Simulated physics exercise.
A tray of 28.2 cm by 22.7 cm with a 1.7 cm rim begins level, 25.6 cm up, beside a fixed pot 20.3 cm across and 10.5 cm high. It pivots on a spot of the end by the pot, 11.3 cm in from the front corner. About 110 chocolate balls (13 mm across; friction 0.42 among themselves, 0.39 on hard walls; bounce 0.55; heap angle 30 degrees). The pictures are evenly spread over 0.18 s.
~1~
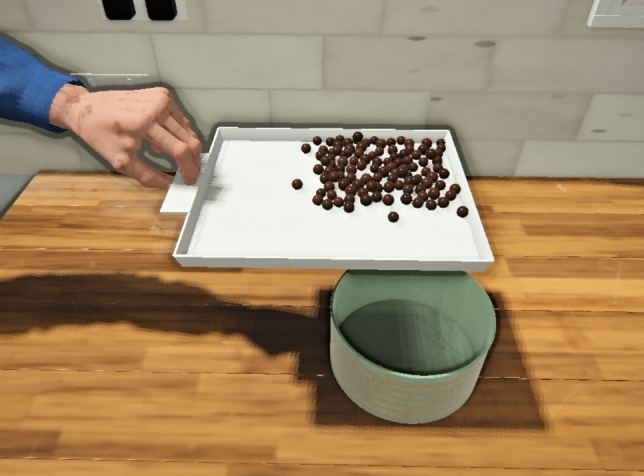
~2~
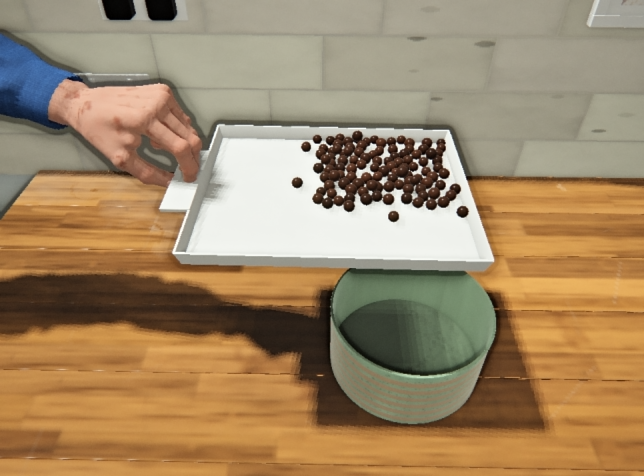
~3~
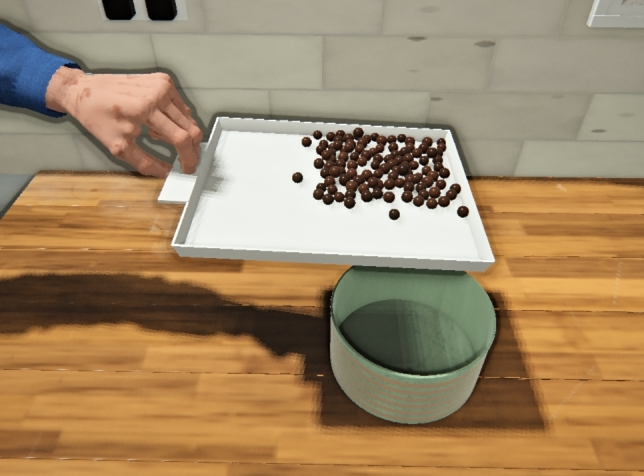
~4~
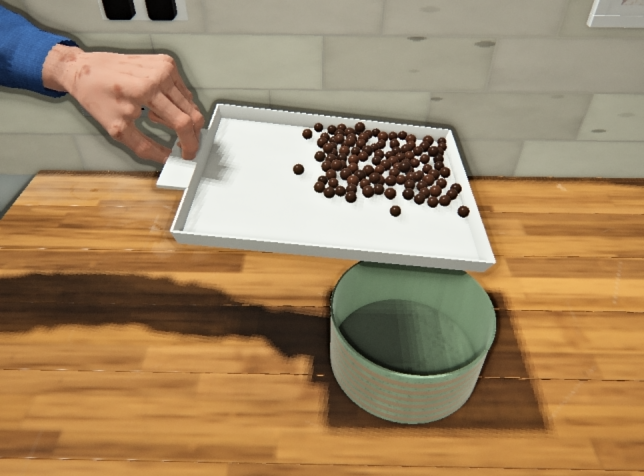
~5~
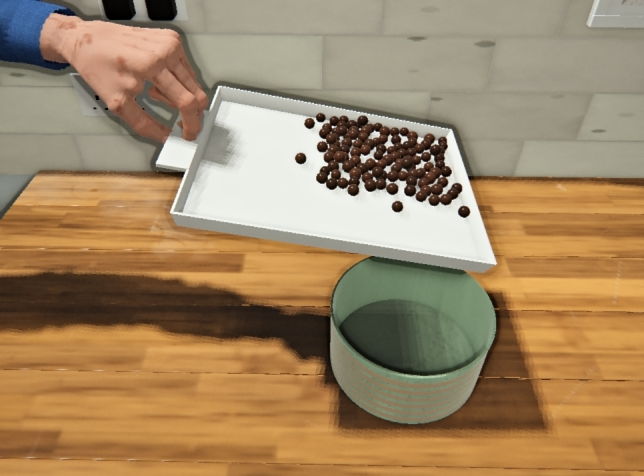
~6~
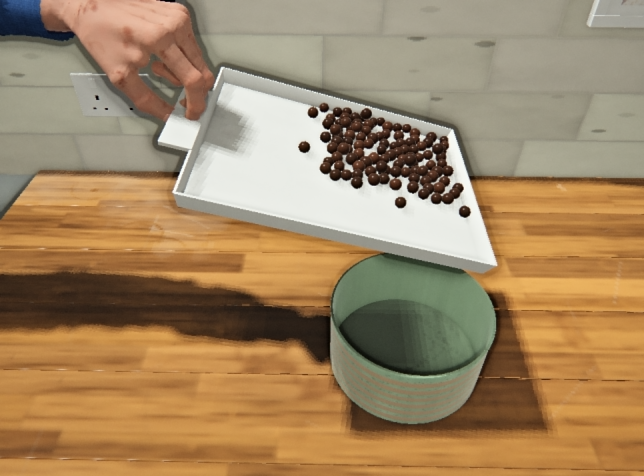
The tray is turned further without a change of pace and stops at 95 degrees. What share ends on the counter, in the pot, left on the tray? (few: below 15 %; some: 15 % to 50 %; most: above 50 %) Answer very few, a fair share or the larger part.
On the counter: The larger part; in the pot: A fair share; left on the tray: Very few.
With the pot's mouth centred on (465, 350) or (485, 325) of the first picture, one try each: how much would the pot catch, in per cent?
About 55 and 75 per cent.
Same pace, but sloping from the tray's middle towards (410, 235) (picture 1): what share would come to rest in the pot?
About 75 per cent.
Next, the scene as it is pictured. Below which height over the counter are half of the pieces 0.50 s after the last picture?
Some 28 cm.
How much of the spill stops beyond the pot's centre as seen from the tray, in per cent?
Some 100 per cent.
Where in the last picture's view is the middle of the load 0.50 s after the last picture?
Around (470, 179).
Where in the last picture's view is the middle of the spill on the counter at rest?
Near (541, 375).
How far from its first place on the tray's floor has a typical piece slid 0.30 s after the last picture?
About 4 cm.
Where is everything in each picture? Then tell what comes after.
The first picture shows tray tilt 0 degrees, front corners at (179, 253) and (488, 257); middle of the pieces at (375, 169); pot at (412, 307).
The second picture shows tray tilt 1 degrees, front corners at (179, 250) and (488, 257); middle of the pieces at (375, 168).
The third picture shows tray tilt 3 degrees, front corners at (178, 242) and (489, 258); middle of the pieces at (375, 165).
The fourth picture shows tray tilt 6 degrees, front corners at (177, 229) and (489, 259), lowest corner right front; middle of the pieces at (377, 161).
The fifth picture shows tray tilt 11 degrees, front corners at (178, 210) and (490, 260), lowest corner right front; middle of the pieces at (379, 155).
The sixth picture shows tray tilt 16 degrees, front corners at (180, 190) and (491, 261), lowest corner right front; middle of the pieces at (382, 150); pot at (412, 307).
Then, 0.30 s after the last picture, tilt 55 degrees; the tray holds 100 %, the pot 0 %.
Then, 0.50 s after the last picture, tilt 81 degrees; the tray holds 85 %, the pot 0 %.
Then, 0.82 s after the last picture, tilt 95 degrees; the tray holds 5 %, the pot 10 %.
In the end, counter 75 %, pot 25 %, tray 0 %.
